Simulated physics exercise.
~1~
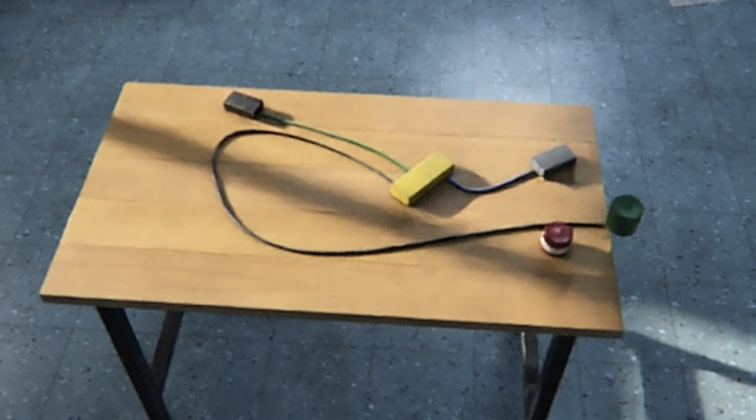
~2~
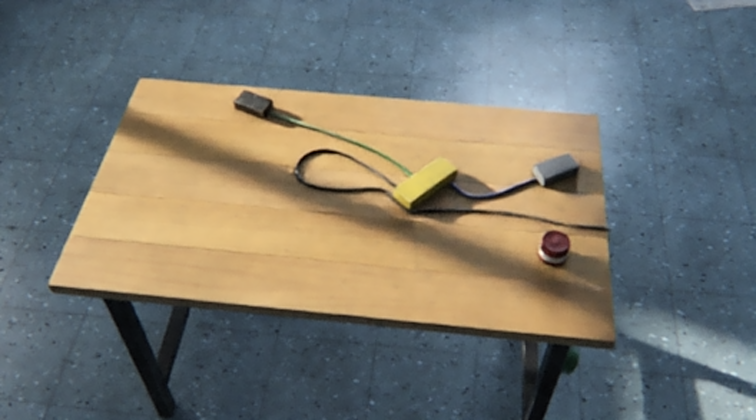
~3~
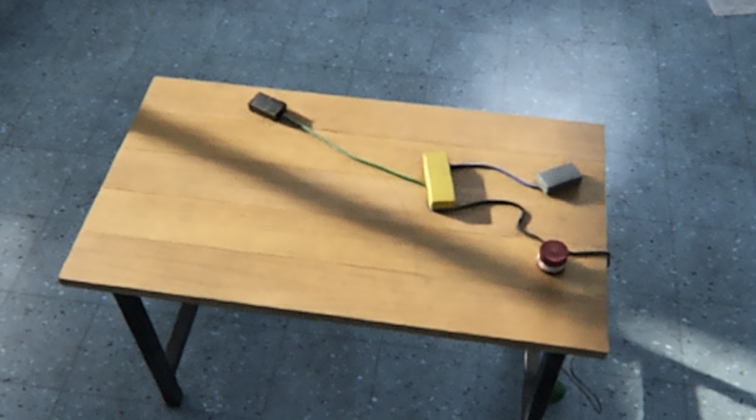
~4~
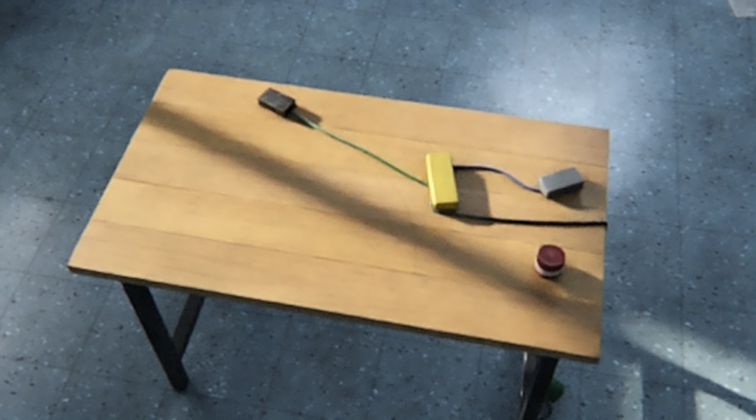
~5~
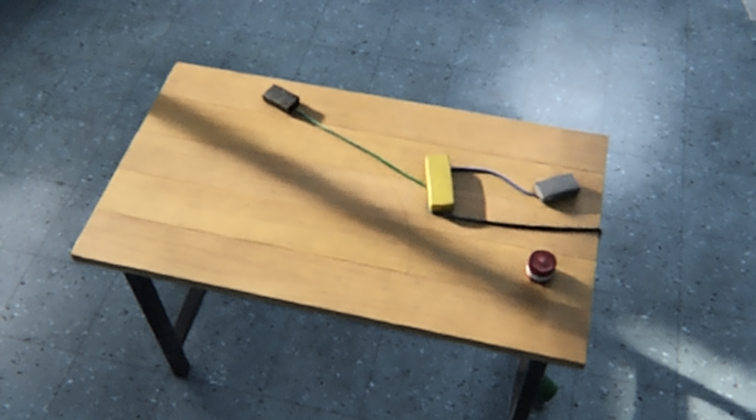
The video shows a green speaker dropping off the right edge of a wooden table, pulling its black cable taut and turning the yellow power strip slightly rightward, while the black reader, grey phone and red tin stay put and the speaker ends below the tabletop.
